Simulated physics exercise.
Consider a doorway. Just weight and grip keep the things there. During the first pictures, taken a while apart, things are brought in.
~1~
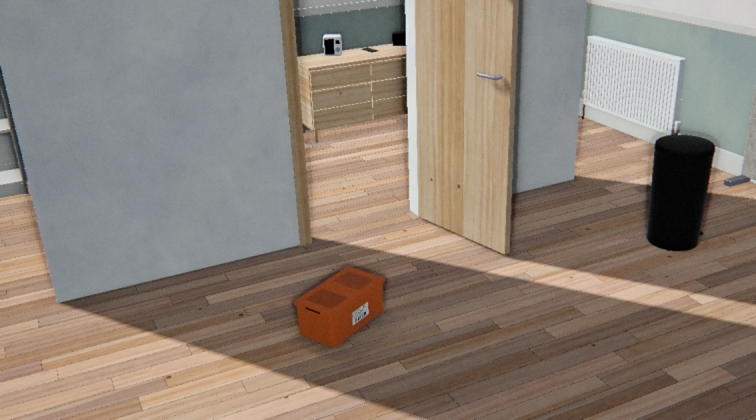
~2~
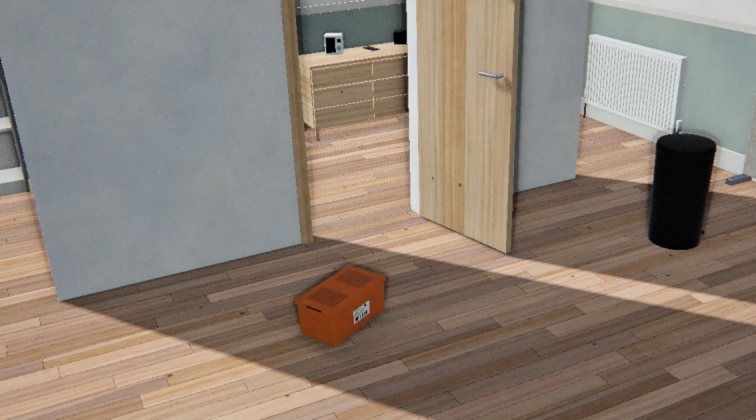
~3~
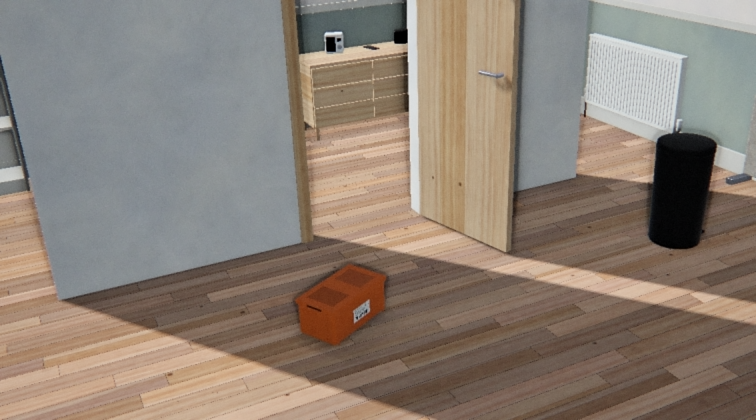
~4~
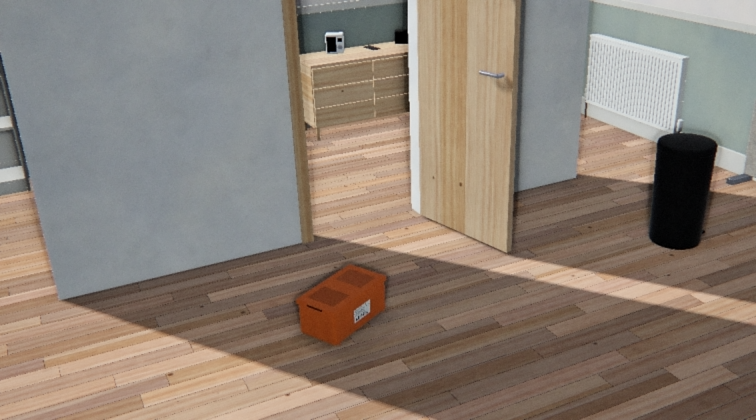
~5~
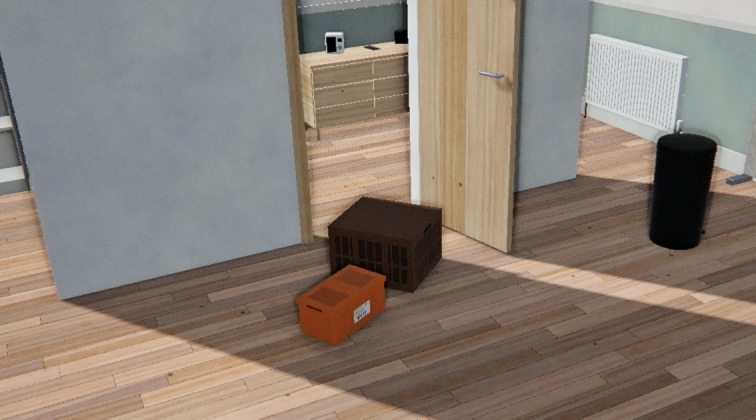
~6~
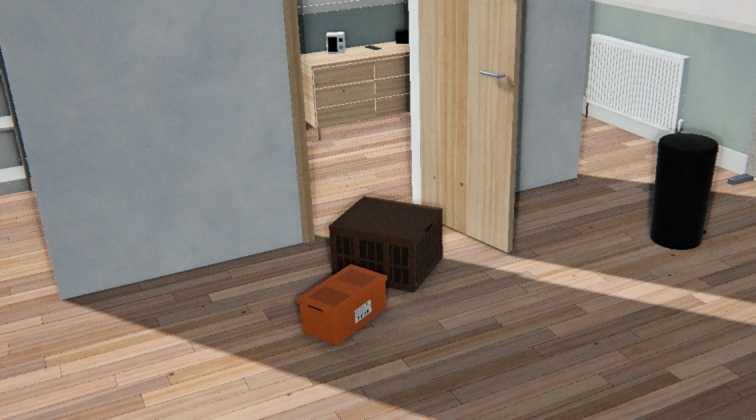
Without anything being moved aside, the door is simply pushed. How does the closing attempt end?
Seems the door hangs open at the end.
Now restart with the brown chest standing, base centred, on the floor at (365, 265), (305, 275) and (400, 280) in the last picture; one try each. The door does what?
On the first go it doesn't make it all the way, then it makes it all the way, and last it doesn't make it all the way.
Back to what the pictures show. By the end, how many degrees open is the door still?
Roughly 75°.
Then, 0.40 s past the last view, door at 95°.
Then, 0.60 s past the last view, door at 85°.
Then, 0.80 s past the last view, door at 75°.
Finally, door at 74°; both still in place. Final places as the last picture's camera would see them, brown chest near (387, 242).
